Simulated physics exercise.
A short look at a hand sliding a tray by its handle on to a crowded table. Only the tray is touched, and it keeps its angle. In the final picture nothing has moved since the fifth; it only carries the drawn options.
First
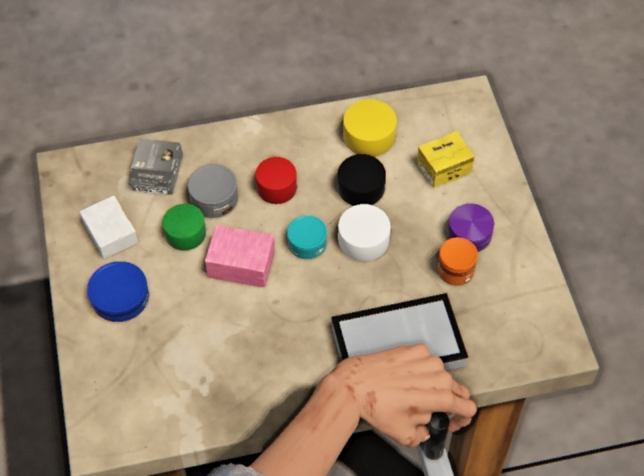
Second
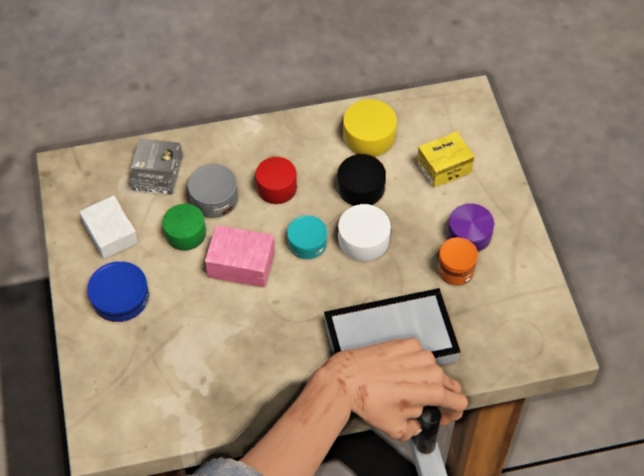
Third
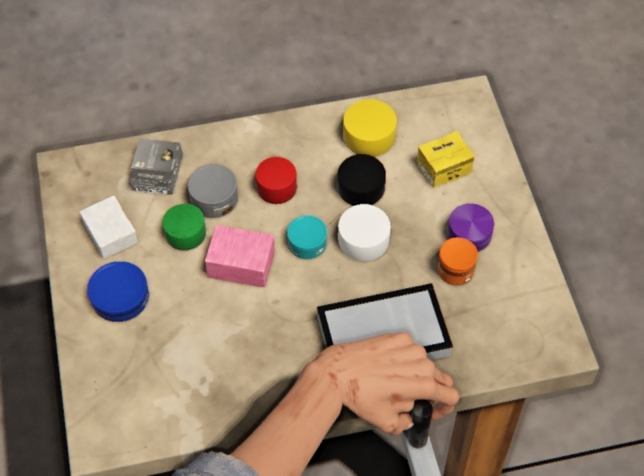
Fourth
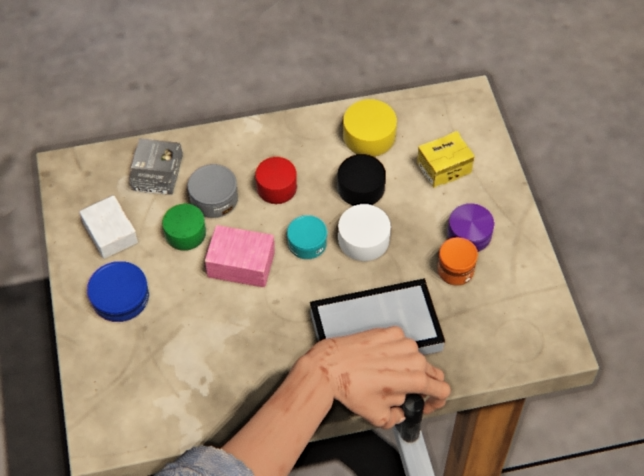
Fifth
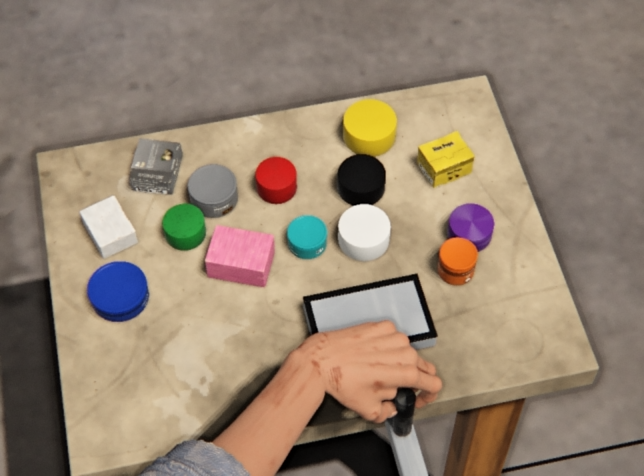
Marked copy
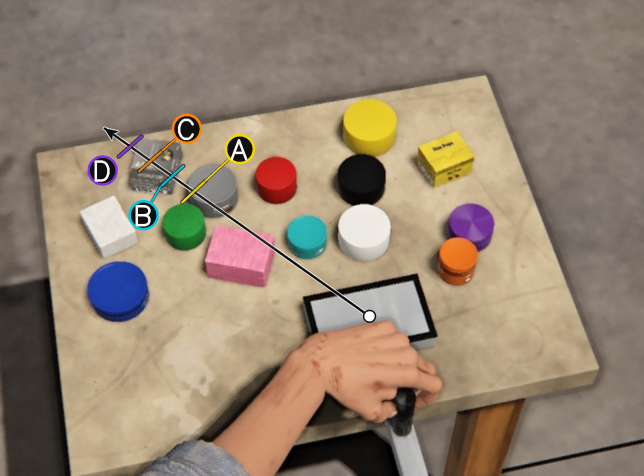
On a crowded tabletop, a hand gripping a tray's handle slides it slightly leftward below rows of colourful tubs and small blocks.
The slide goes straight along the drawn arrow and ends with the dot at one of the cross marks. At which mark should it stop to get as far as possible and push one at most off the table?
No second one falls up to B.
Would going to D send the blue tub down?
No.
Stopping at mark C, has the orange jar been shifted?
No.
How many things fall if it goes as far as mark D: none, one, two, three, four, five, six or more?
By then, three.
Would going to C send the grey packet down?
Yes.
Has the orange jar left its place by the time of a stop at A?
By then, no.
On the marked copy, A at (194, 192); B at (172, 176); C at (151, 161); D at (130, 146); the arrow from (370, 316) to (105, 128); the white dot at (370, 316).
Following B. Soon after the start, tray (295, 269); black pot (364, 169); green pot (162, 218).
Later, tray (224, 219); red tin (265, 134); white block (93, 233).
In the end, tray (173, 182); green pot over the edge; red tin (267, 115); one fallen.
As for the rest, A is within the limit but short; C drops three; D drops three.
